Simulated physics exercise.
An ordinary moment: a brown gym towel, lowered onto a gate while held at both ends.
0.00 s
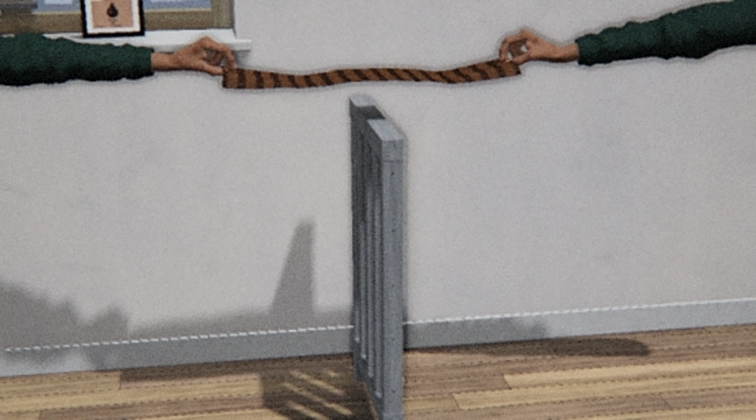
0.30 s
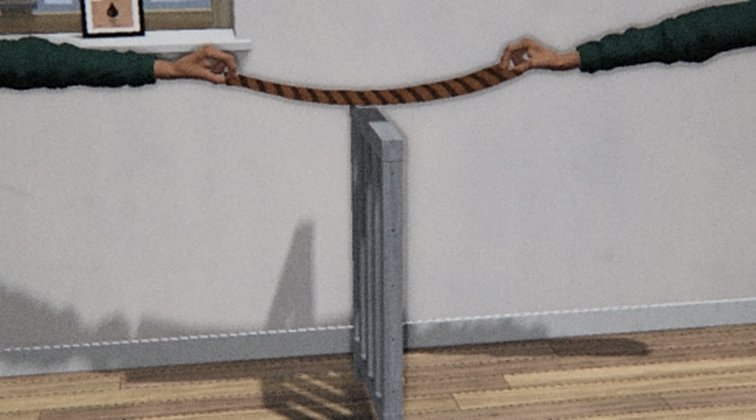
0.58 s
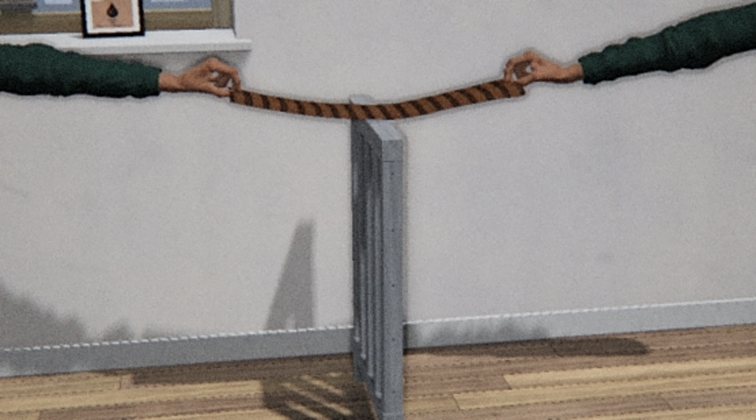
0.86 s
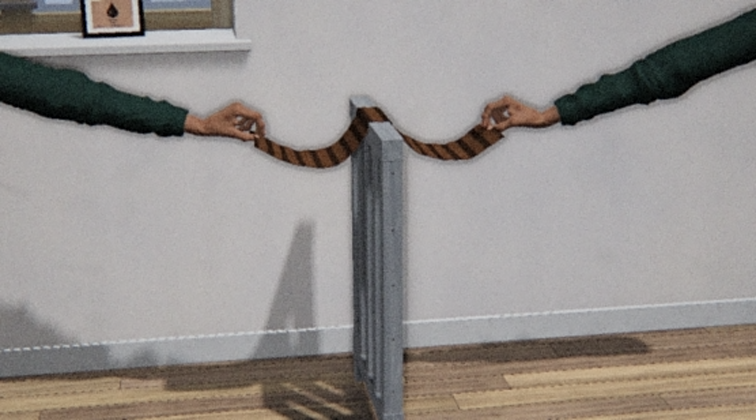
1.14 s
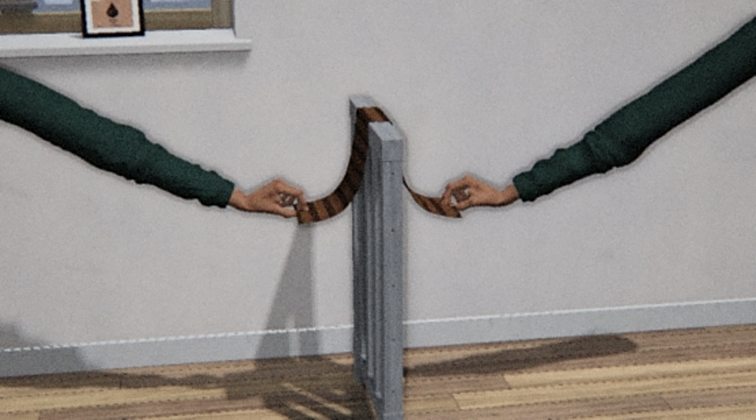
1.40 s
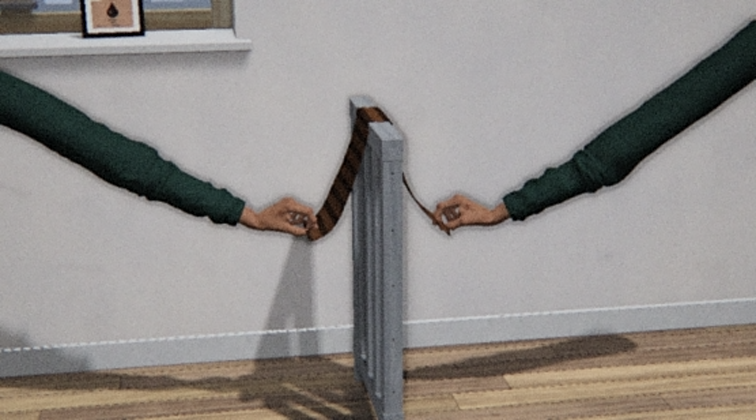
Two hands in dark green sleeves held a striped brown towel stretched above a gray gate, lowered it onto the top, then brought both ends down and inward so it draped over either side.
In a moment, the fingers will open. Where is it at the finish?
Still on top.
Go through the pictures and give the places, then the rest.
The first frame shows left end (228, 88); right end (516, 75); top of the gate (393, 144).
The second frame shows left end (233, 86); right end (517, 77).
The third frame shows left end (236, 103); right end (520, 96); top of the gate (393, 144).
The fourth frame shows left end (259, 149); right end (500, 140).
The fifth frame shows left end (304, 223); right end (456, 217).
The sixth frame shows left end (315, 240); right end (447, 233); both sides about alike.
After 1.60 s, gym towel hanging on both sides, left end near (329, 244), right end near (417, 240).
After 1.68 s, gym towel hanging on both sides, left end near (364, 247), right end near (392, 245).
In the end, gym towel hanging on both sides, left end near (364, 248), right end near (386, 246). The brown gym towel keeps its place.
